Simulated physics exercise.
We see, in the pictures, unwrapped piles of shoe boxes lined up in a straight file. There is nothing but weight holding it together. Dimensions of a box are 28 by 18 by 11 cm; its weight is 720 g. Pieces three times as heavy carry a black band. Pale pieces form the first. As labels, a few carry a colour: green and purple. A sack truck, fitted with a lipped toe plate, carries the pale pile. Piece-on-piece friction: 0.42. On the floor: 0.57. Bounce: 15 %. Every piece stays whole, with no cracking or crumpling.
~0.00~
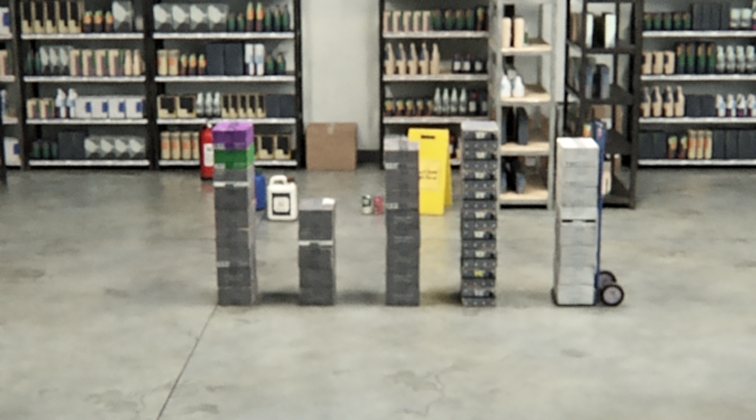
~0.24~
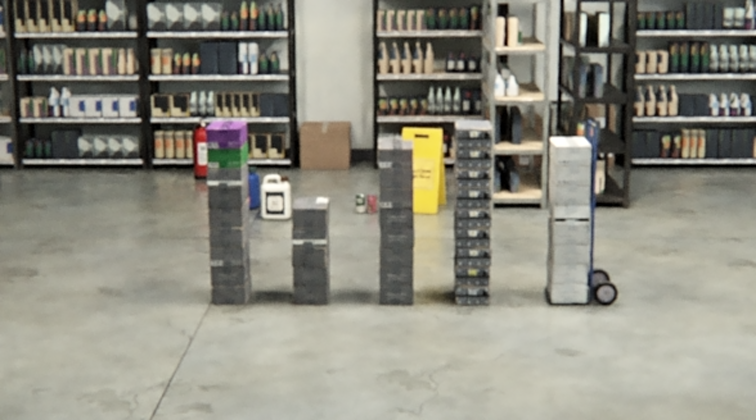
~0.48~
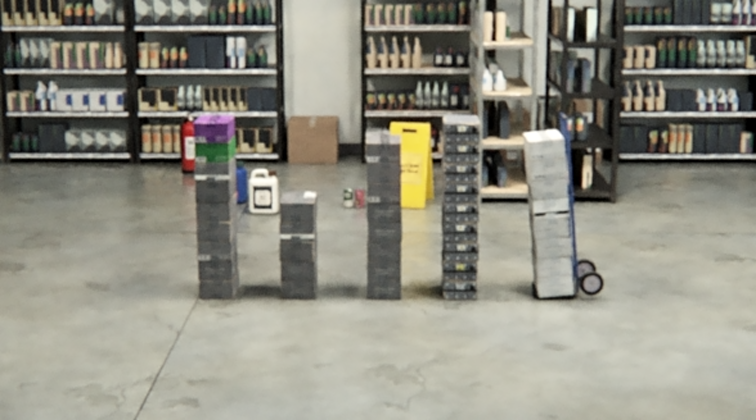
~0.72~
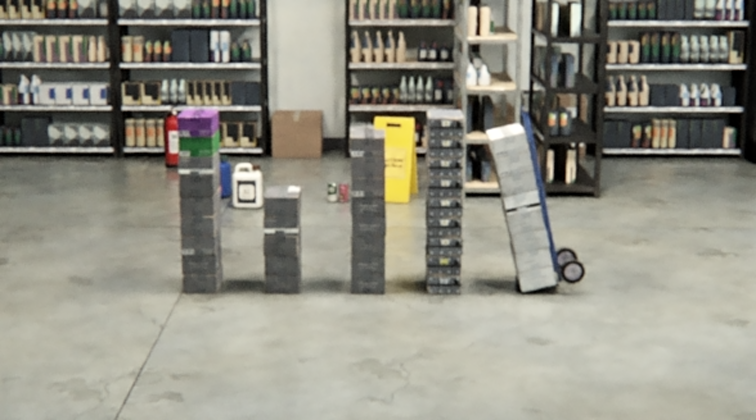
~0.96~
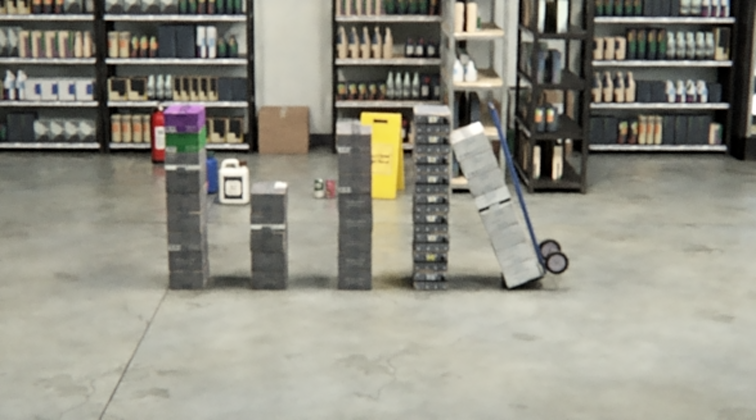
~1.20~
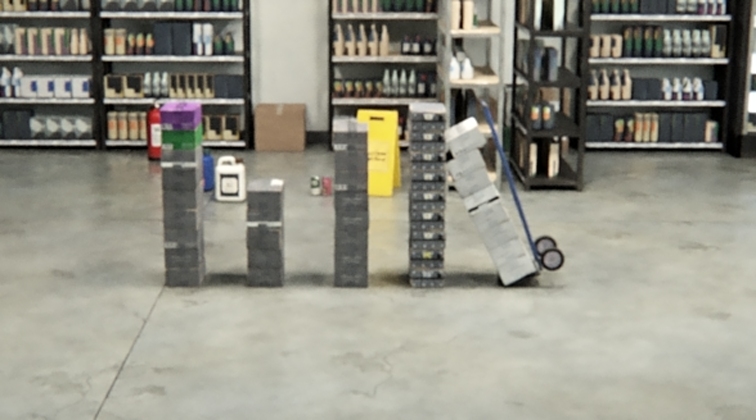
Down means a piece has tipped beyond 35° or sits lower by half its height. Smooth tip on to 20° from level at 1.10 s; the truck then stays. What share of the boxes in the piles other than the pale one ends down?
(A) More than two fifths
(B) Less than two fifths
B.
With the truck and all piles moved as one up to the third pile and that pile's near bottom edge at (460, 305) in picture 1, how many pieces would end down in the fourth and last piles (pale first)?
Down per pile: Fourth 0; last 0.
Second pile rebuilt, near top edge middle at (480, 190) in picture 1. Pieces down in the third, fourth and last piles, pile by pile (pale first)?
Result: Third pile 0, fourth pile 0, last pile 0.
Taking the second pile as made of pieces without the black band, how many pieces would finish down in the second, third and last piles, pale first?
Down by pile: Second 8, third 8, last 9.
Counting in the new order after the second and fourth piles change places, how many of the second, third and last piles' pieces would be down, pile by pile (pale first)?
After the swap, the second pile would have 0 down, the third 0 and the last 0.
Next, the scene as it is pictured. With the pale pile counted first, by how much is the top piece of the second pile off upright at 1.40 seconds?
0°.
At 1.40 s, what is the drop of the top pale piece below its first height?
Some 0 centimetres.
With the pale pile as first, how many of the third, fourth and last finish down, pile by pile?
Number of pieces - third 0, fourth 0, last 0.
After 1.40 s, 0 of the pale pile down; none of the 31 other boxes down.
After 1.84 s, 0 of the pale pile down; none of the 31 other boxes down, 1 disturbed.
At rest (2.1 s), 0 of the pale pile down; none of the 31 other boxes down, 1 disturbed; green box unmoved; purple box unmoved. That is 0 per cent. As the last picture would show them, middles, green box near (182, 136), purple box near (181, 116).
